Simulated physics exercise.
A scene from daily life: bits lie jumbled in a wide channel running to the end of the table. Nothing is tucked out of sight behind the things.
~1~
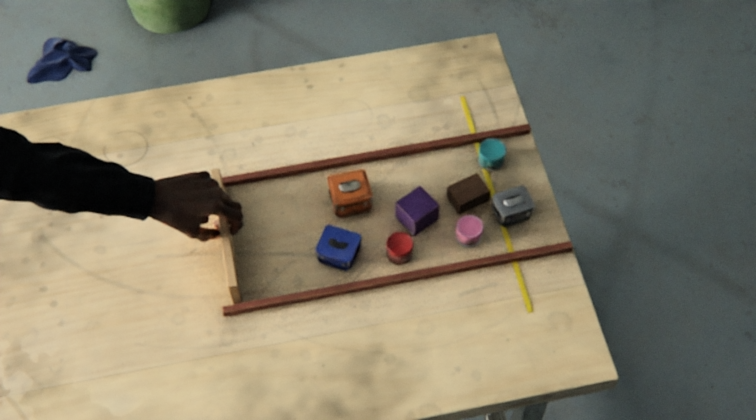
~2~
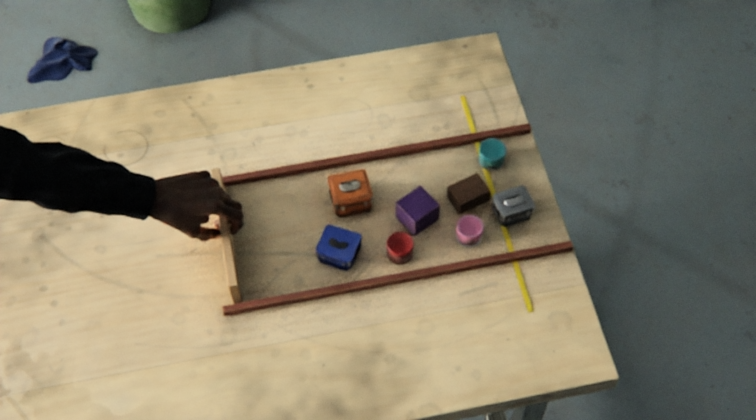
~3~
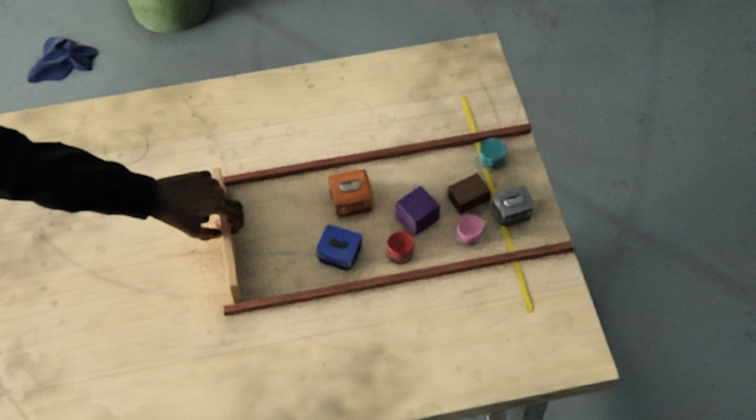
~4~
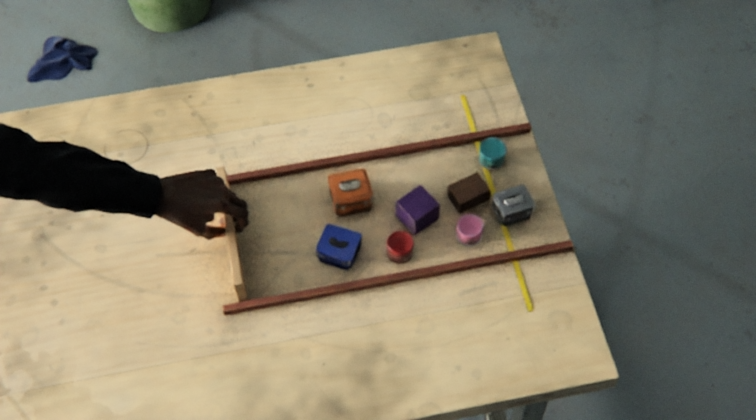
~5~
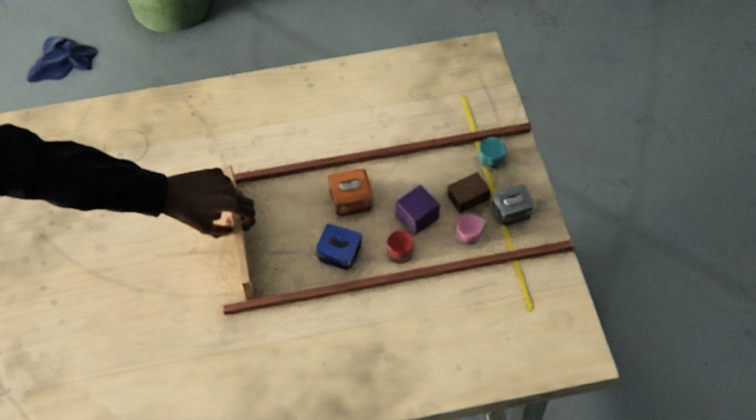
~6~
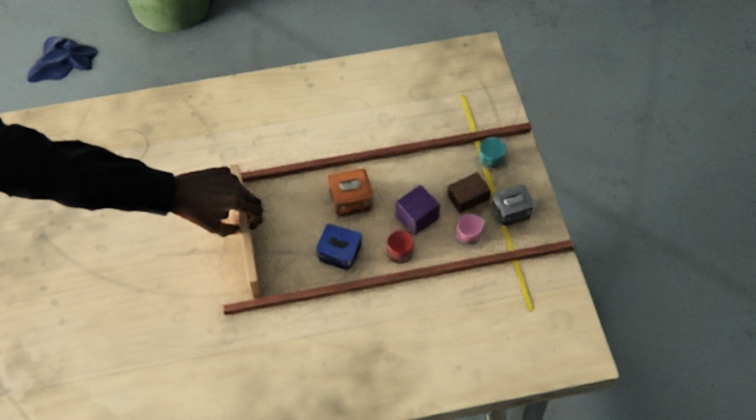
A hand slides a wooden board slightly right along the channel, while the scattered objects stay still.
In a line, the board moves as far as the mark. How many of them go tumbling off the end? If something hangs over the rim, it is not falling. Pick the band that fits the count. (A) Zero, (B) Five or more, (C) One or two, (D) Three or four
C.
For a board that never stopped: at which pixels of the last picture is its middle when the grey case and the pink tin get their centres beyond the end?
The middle is at (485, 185) when it's the grey case, and at (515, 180) when it's the pink tin.
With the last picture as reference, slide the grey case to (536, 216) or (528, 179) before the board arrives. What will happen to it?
At the first place it goes off the edge, and at the second it goes off the edge.
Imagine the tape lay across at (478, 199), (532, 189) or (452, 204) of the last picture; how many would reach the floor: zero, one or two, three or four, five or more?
In order: No fall at all, 5 or more, no fall at all.
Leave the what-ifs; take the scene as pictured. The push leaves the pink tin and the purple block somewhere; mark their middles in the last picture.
You'll find the first one at (553, 225) and the second at (544, 180).
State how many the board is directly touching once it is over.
Contact count: 3.
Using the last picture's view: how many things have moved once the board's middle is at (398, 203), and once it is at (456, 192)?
The first number is 5, the next one 8.
Soon after, none off yet; grey case at rest near (513, 206); turquoise tin at rest near (492, 154); brown block at rest near (469, 192).
Then, none off yet; grey case at rest near (513, 206); turquoise tin at rest near (492, 154); brown block moved about its own width near (498, 182).
At rest, the number that fall off is one or two; fallen, brown block and grey case.
